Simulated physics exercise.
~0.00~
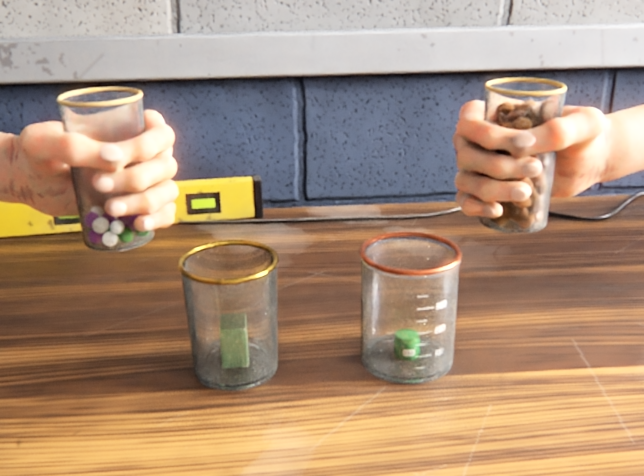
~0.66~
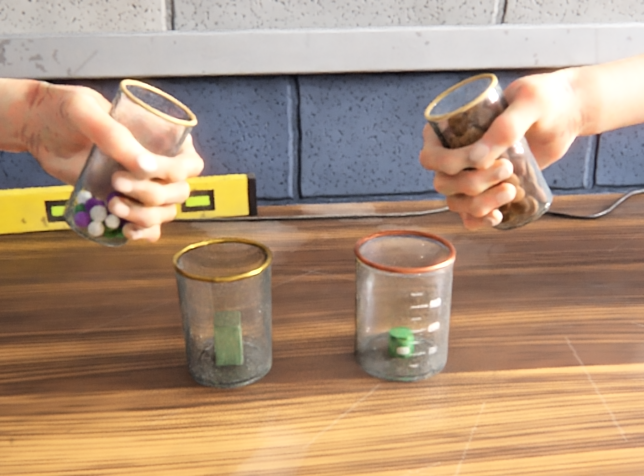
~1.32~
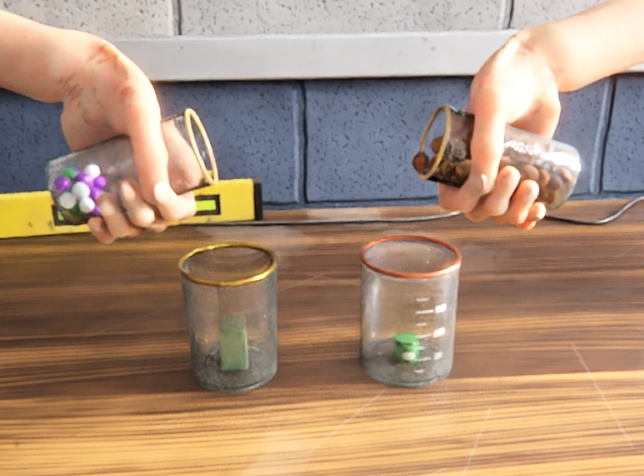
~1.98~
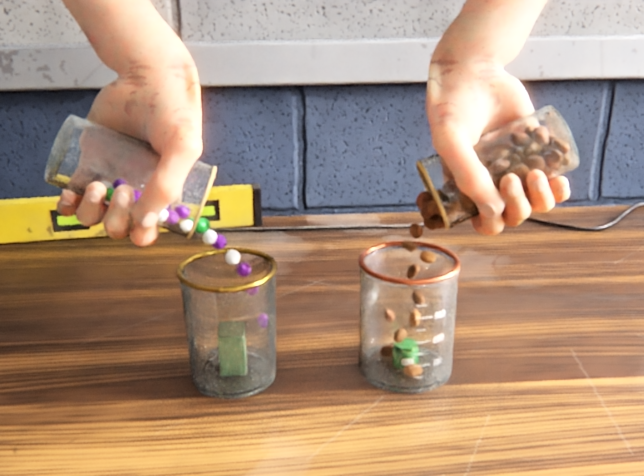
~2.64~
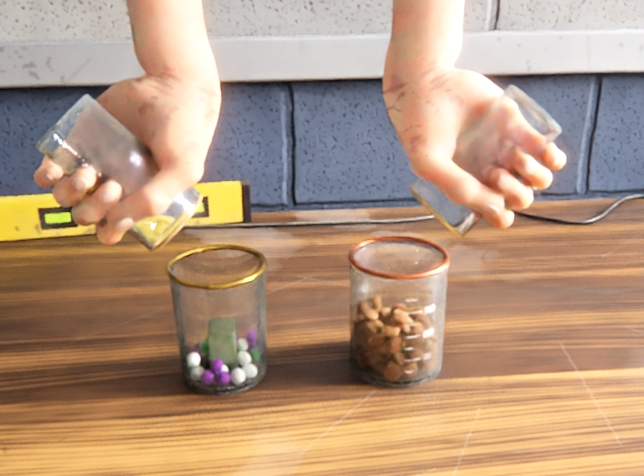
Two hands tilt cups over clear containers on a wooden table, pouring purple, white and green beads into the left and brown pellets into the right, until the cups are empty, the left green block still shows above shallow beads, and the right green object is buried.
